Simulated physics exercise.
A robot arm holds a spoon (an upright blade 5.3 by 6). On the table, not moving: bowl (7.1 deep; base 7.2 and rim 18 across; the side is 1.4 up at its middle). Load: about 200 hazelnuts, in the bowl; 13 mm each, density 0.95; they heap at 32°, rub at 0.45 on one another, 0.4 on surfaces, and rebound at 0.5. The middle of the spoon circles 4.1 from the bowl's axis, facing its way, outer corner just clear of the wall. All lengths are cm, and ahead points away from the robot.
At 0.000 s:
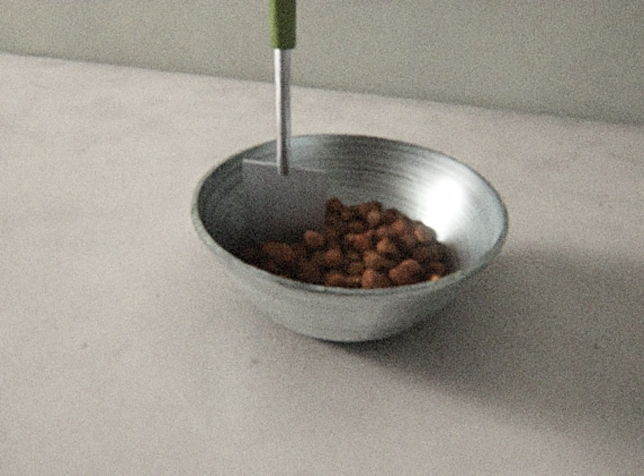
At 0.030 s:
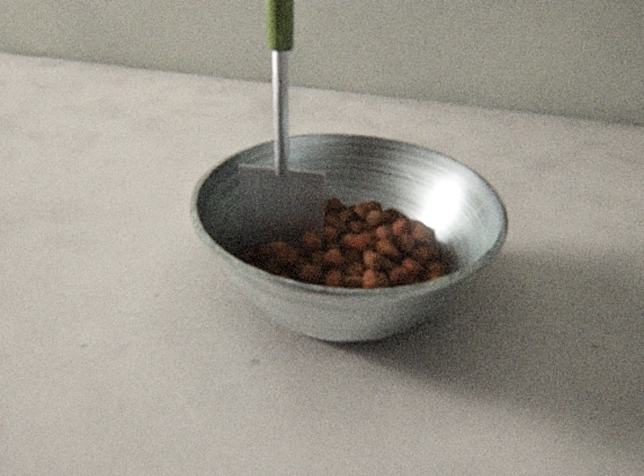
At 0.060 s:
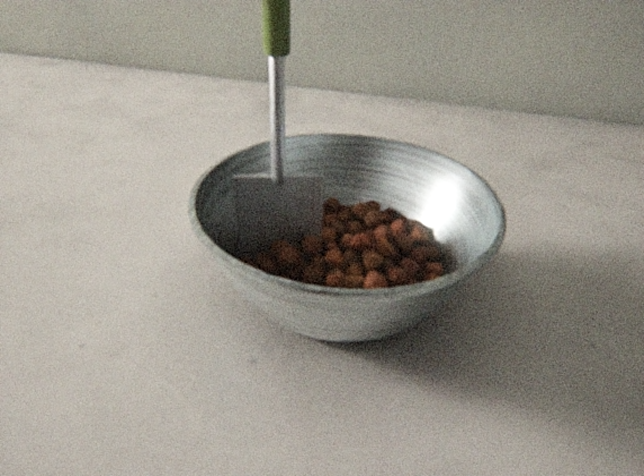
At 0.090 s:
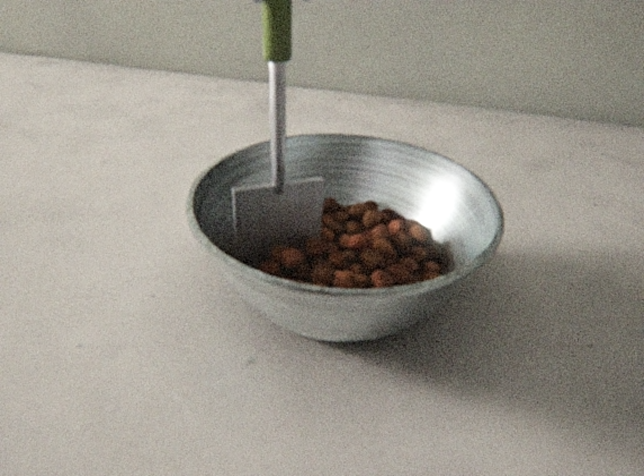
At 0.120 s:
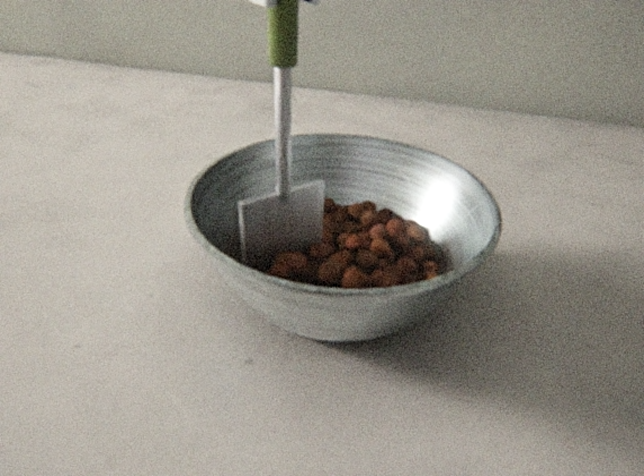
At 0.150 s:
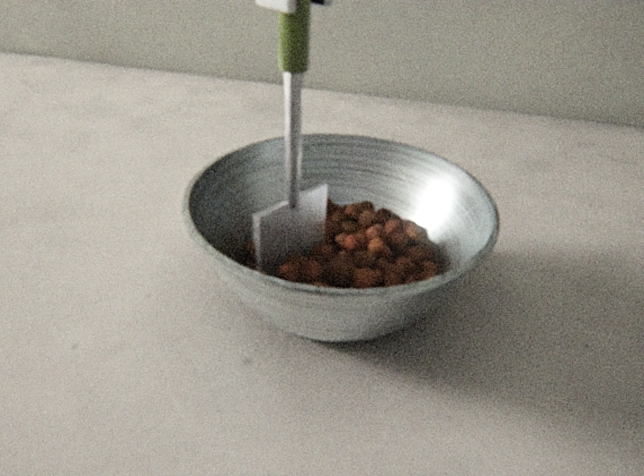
On a pale tabletop, a green-handled tool with a flat upright blade, held from above, sweeps a short way around the left inside of a metal bowl, turning and moving slightly nearer the viewer beside a heap of brown nuts.
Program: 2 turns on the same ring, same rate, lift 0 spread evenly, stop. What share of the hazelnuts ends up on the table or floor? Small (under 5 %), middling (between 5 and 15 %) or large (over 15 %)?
A middling share, between 5 and 15 %, ends on the table or floor.
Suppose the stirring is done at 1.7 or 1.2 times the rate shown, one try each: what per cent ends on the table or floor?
Some 30 and 10 per cent.
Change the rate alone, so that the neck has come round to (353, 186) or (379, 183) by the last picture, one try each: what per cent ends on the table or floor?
About 30 and 40 per cent.
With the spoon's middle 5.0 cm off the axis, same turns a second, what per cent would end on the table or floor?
Then about 0 per cent.
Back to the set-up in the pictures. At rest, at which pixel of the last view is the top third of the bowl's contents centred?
Around (265, 259).
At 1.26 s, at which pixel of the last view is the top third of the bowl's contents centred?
At about (381, 195).
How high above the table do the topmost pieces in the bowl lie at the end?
Some 6.5 cm.
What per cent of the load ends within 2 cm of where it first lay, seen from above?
Some 10 per cent.
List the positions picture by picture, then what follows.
In the first picture, spoon neck at (284, 143), 0° round; upper third of the load around (355, 249), from x 250 to 440, top at y 205; 199 in the bowl.
In the second picture, spoon neck at (282, 145), 5° round; upper third of the load around (354, 249), from x 250 to 440, top at y 205.
In the third picture, spoon neck at (278, 152), 19° round; upper third of the load around (348, 250), from x 245 to 435, top at y 205.
In the fourth picture, spoon neck at (279, 160), 33° round; upper third of the load around (346, 256), from x 245 to 435, top at y 205.
In the fifth picture, spoon neck at (284, 167), 47° round; upper third of the load around (340, 262), from x 255 to 435, top at y 205.
In the sixth picture, spoon neck at (293, 174), 61° round; upper third of the load around (345, 266), from x 255 to 435, top at y 205; 199 in the bowl.
After 0.71 s, 321° round, highest piece 9 above the table; 192 in the bowl, 2 on the table or floor, 5 in flight or on the tool.
After 1.26 s, 221° round, highest piece 8 above the table; 187 in the bowl, 12 on the table or floor.
After 1.74 s, 0° round, highest piece 6 above the table; 184 in the bowl, 15 on the table or floor.
After 2.44 s, 0° round, highest piece 6 above the table; 184 in the bowl, 15 on the table or floor.
At rest, 184 in the bowl, 15 on the table or floor. That is 8 % on the table or floor.
